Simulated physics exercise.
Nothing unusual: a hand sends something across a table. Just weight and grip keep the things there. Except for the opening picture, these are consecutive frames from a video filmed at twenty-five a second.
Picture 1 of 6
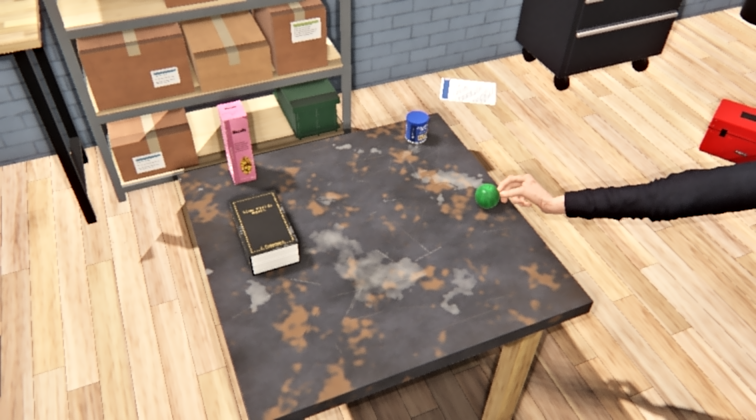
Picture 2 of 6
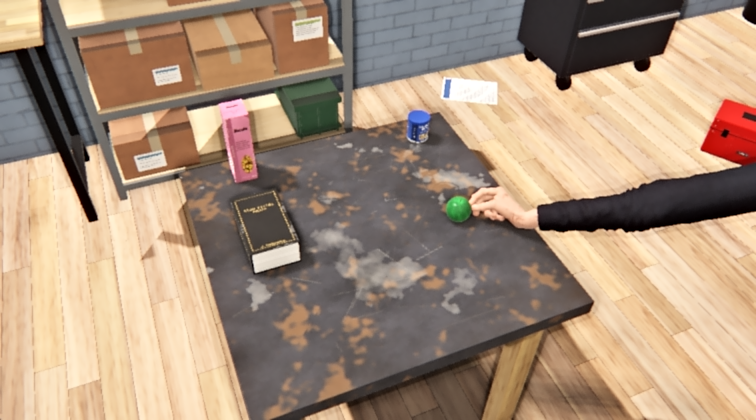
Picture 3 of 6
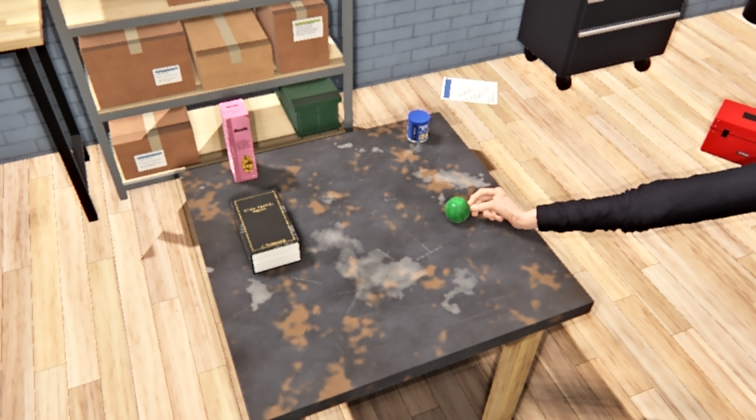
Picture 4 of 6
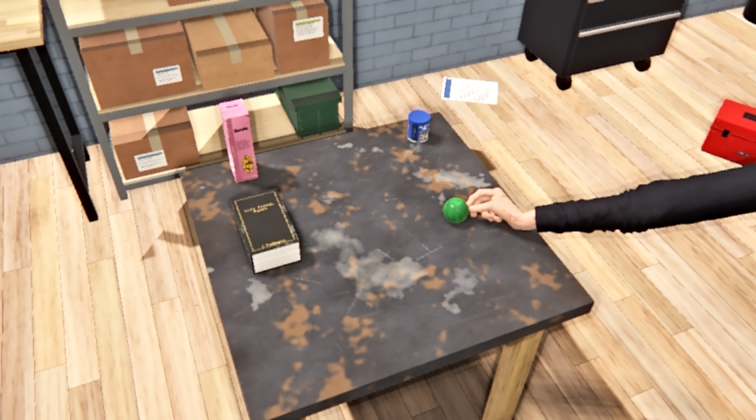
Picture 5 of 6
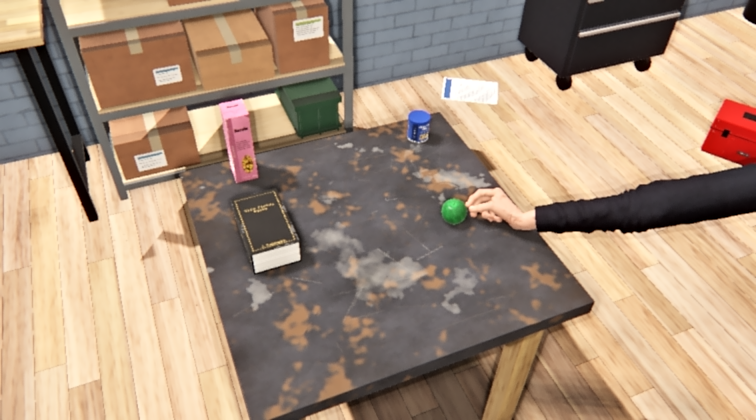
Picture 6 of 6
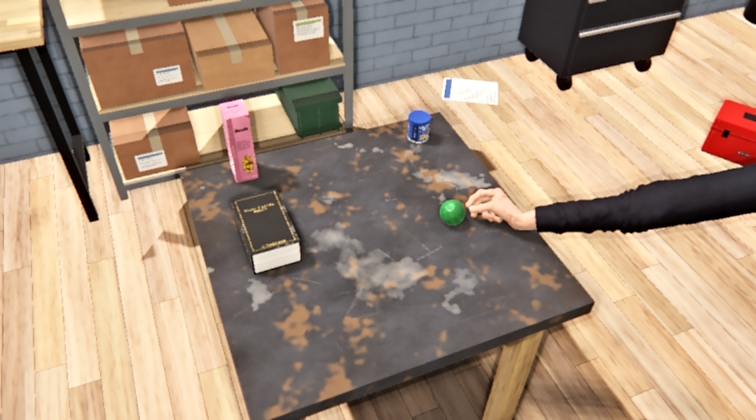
To begin with, a hand reaching in from the right holds a green apple near the right edge of a dark, worn table with a book, pink box and blue can. The hand moves the apple a short way left, then stays nearly still while the apple creeps very slightly farther left.
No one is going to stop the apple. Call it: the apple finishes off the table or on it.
On it.
Then, 0.20 s later than the last frame, green apple moved a little near (445, 216).
Then, 0.50 s later than the last frame, green apple moved about its own width near (437, 219).
When it is over, moved from the start, green apple. End places, in pixels of the last picture, green apple near (435, 220).
